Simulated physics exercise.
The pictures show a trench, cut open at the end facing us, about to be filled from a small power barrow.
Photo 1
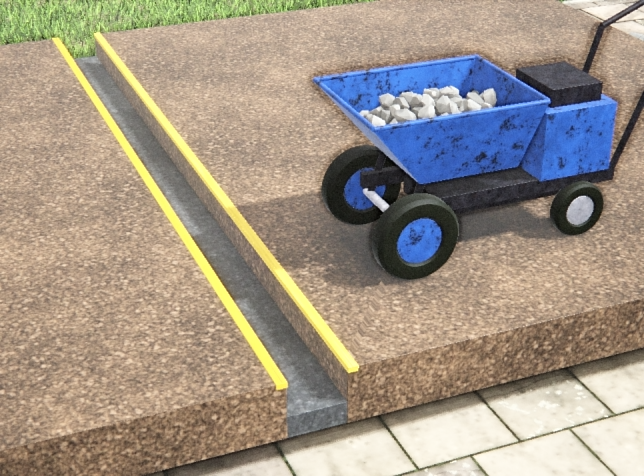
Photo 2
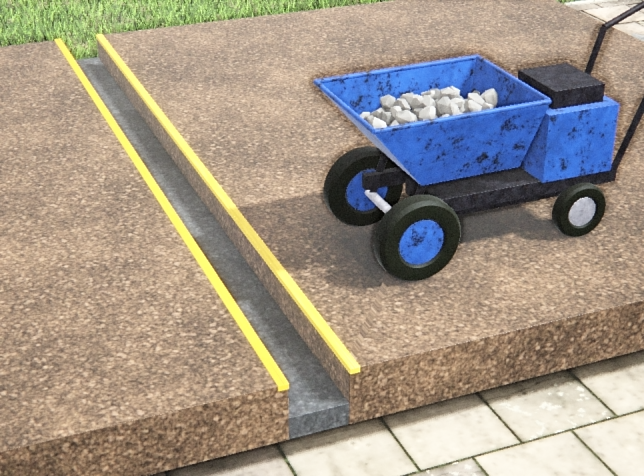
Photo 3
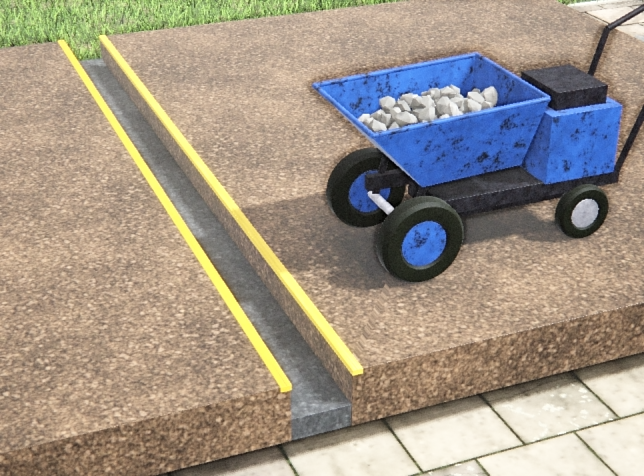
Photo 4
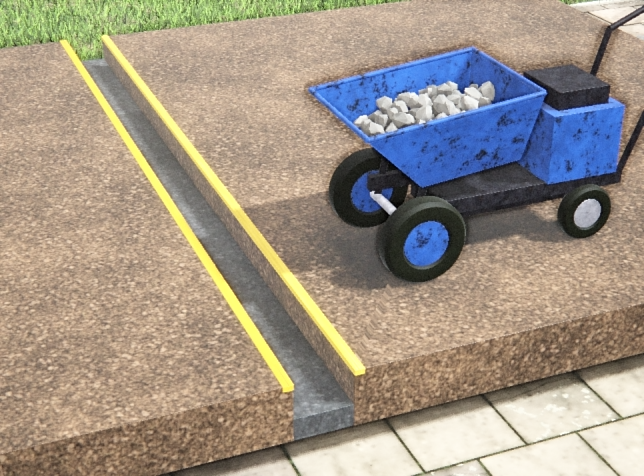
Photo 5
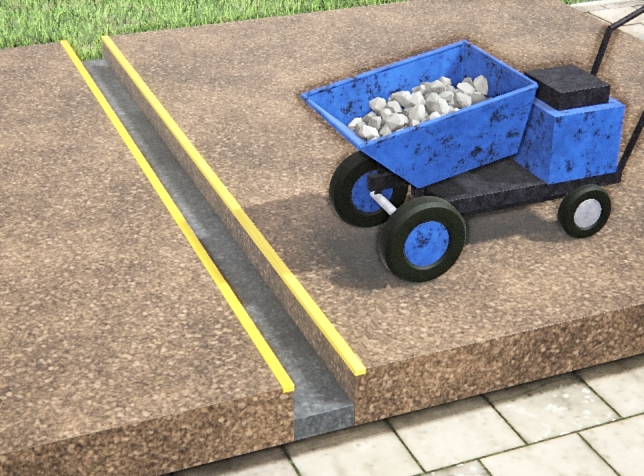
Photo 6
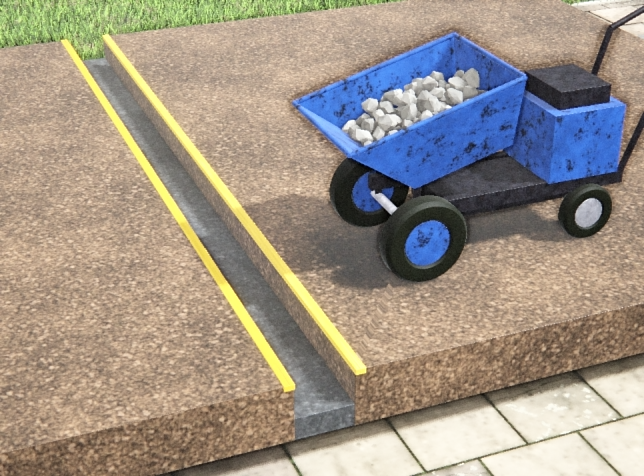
A small blue power barrow loaded with broken grey stones stood to the right of a narrow, yellow-edged trench, and then its skip slowly tilted forward to the left while its wheels stayed put.
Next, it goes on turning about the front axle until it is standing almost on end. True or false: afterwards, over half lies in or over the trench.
True.
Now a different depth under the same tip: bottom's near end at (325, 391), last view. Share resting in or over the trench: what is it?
About 40 %.
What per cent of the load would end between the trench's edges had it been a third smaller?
Around 80 %.
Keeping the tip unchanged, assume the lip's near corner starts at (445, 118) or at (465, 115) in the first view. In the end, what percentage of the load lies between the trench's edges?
You'd get around 30 in a hundred, then 10 in a hundred.
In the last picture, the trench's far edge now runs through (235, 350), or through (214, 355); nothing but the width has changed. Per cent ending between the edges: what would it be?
First one: 90 per cent; second one: 100 per cent.
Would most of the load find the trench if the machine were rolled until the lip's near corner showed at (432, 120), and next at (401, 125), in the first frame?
Well, parked at the first spot it'd be short of the halfway mark, and at the second it'd be past the halfway mark.
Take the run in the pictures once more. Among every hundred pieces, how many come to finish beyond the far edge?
I'd estimate about 5 per cent of the load.
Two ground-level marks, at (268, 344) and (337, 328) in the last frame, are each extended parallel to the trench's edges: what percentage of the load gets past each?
About 10 % and 80 %.
Just after the last frame, skip tipped steeply; every one in the skip.
A moment on, skip tipped right over; the larger part in the skip; roughly a quarter in or heaped over the trench; just a few beyond it.
Further on, skip tipped right over; roughly a quarter in the skip; roughly two thirds in or heaped over the trench; about a tenth beyond it.
When it is over, skip tipped right over; roughly a quarter in the skip; roughly two thirds in or heaped over the trench; about a tenth beyond it.
